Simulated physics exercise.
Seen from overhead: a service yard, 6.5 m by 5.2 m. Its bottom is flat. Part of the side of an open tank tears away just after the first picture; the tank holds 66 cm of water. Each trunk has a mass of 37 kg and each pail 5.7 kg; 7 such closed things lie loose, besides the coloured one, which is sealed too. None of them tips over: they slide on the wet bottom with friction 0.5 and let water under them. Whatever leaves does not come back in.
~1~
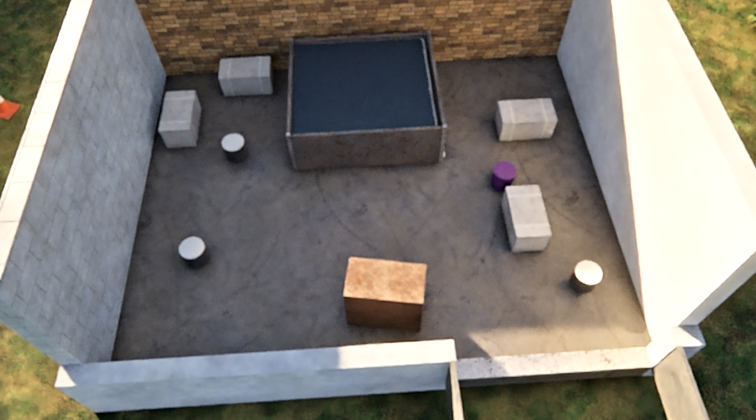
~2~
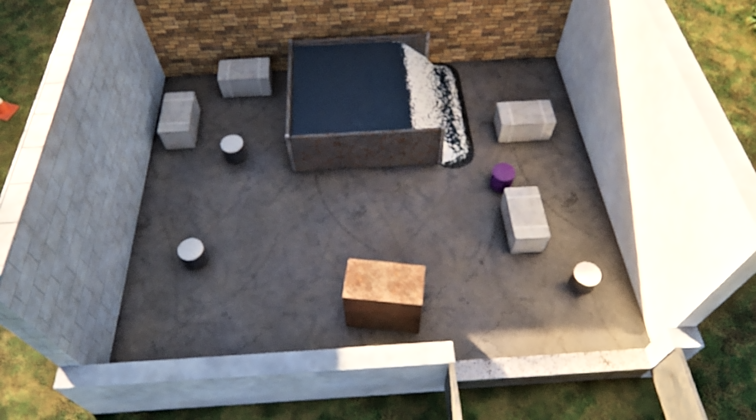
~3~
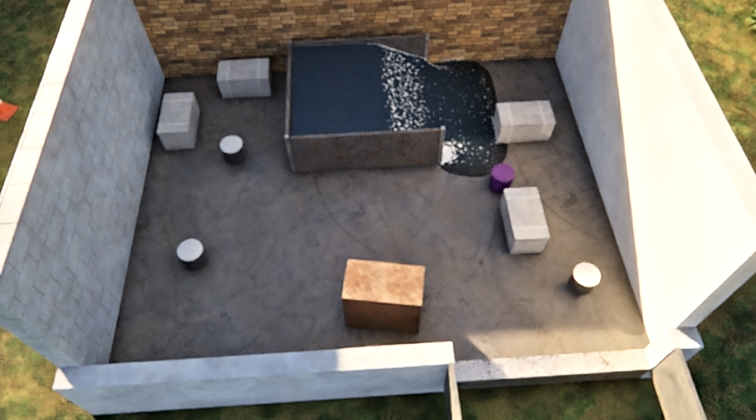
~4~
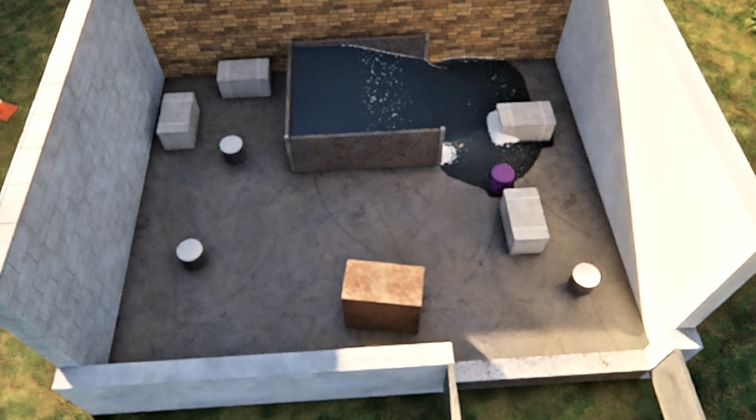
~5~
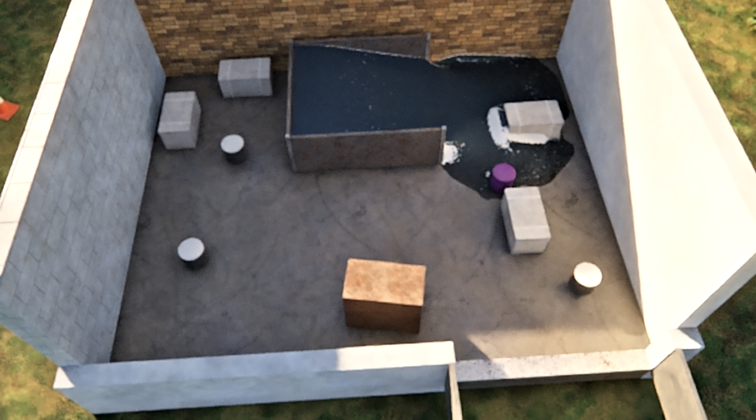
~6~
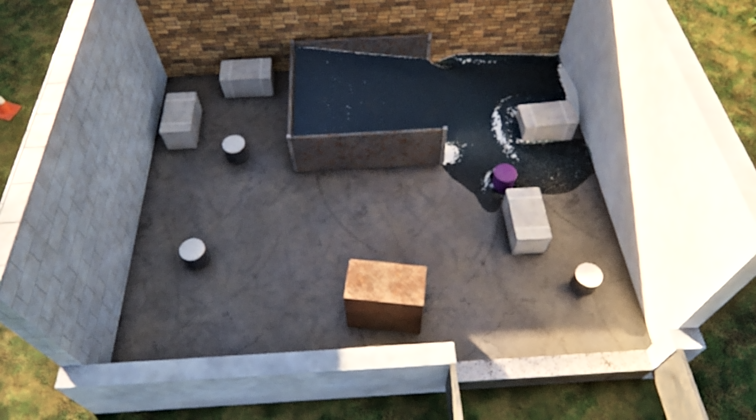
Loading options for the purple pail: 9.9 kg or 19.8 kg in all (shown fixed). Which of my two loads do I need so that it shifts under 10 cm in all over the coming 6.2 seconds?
You need more than either load.
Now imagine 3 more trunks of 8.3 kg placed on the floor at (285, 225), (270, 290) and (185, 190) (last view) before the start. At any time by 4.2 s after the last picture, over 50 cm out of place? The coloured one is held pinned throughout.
Going through them in that order, the answers are not too far, not too far and not too far.
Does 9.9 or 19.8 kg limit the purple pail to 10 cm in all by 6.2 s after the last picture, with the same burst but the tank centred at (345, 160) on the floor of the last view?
Lab note - in that case: No option works.
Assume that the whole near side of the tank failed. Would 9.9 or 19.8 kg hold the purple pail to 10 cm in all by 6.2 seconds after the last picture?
Under that change, the first option suffices.
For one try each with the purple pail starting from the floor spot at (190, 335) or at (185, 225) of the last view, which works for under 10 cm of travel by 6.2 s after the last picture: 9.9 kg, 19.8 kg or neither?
Try 1: Lesser mass sufficient. Try 2: Lesser mass sufficient.
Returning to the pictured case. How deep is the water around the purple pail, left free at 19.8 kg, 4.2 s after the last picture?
8 cm, roughly.
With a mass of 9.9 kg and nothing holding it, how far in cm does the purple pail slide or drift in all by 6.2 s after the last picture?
I'd say roughly 200 centimetres in all.
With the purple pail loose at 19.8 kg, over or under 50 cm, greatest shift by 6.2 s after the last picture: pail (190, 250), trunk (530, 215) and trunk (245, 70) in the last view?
Shift vs threshold, in turn: Stays inside / goes outside / stays inside.
Then, 0.6 s after the last picture the purple pail would be 20 cm from its start with 9.9 kg and 0 cm from its start with 19.8 kg; 7 cm of water round it then.
Then, 2.3 s after the last picture the purple pail would be 59 cm from its start with 9.9 kg and 19 cm from its start with 19.8 kg; 13 cm of water round it then.
Then, 4.2 s after the last picture the purple pail would be 171 cm from its start with 9.9 kg and 75 cm from its start with 19.8 kg; 8 cm of water round it then.
Then, 6.2 s after the last picture the purple pail would be 171 cm from its start with 9.9 kg and 75 cm from its start with 19.8 kg; 4 cm of water round it then.
